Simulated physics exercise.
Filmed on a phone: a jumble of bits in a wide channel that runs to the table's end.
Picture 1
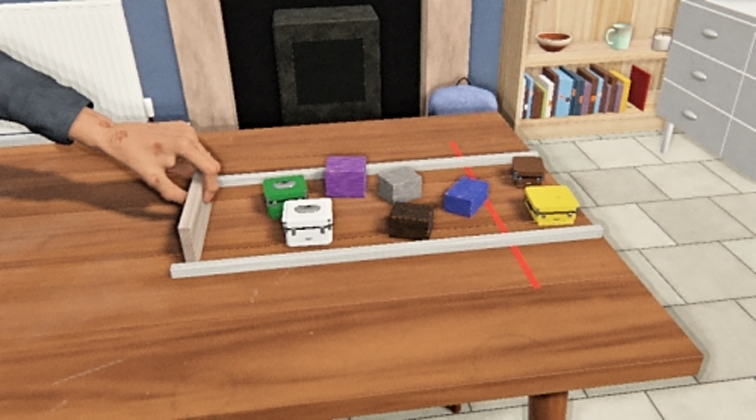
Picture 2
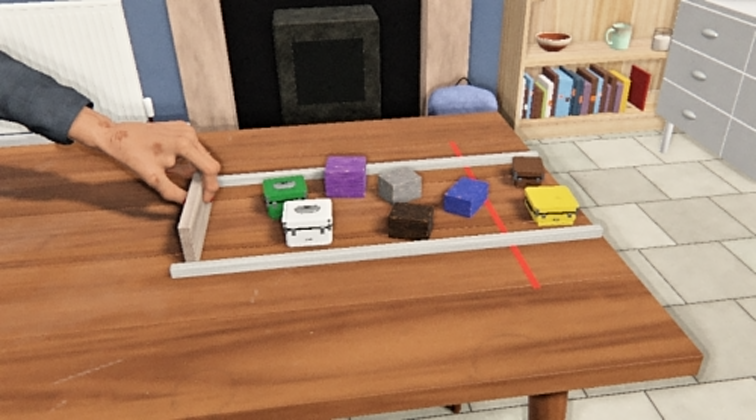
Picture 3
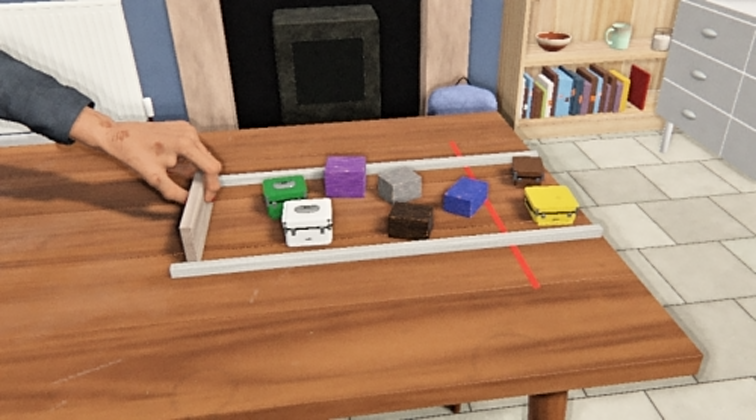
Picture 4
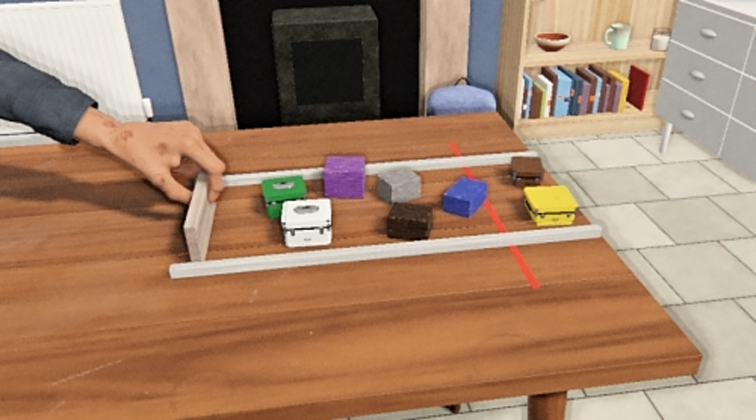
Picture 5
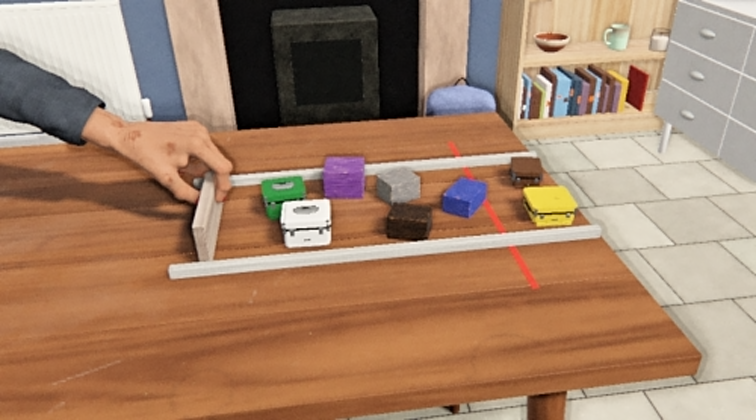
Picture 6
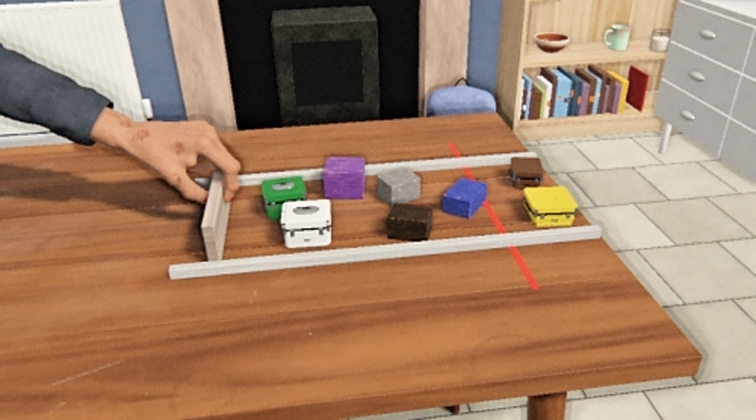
A hand slides a wooden board slightly right toward the still cases and blocks.
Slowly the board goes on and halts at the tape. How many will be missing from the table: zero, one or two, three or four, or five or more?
Here the number that fall off is one or two.
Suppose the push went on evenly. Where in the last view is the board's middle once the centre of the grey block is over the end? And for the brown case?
At (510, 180) for the grey block; at (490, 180) for the brown case.
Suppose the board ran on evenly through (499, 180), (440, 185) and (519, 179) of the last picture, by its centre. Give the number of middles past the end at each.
It would be 3, 0 and 5.
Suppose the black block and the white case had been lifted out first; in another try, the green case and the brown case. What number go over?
0 in the first case, 1 in the second.
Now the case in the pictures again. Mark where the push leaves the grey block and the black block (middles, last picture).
The grey block stops around (536, 182); the black block around (561, 209).
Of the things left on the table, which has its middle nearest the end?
The brown case ends nearest.
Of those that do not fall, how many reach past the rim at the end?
The number is 1.
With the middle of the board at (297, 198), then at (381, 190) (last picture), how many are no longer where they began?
By then 3, and 6.
A little later, none off yet; brown case at rest near (526, 174); yellow case at rest near (549, 206); blue block at rest near (465, 198).
Next, none off yet; brown case at rest near (526, 174); yellow case at rest near (549, 206); blue block moving near (471, 198).
Later still, none off yet; brown case at rest near (527, 173); yellow case shifted a little near (573, 209); blue block shifted well along near (538, 194).
When it is over, the number that fall off is one or two; down, blue block and yellow case.
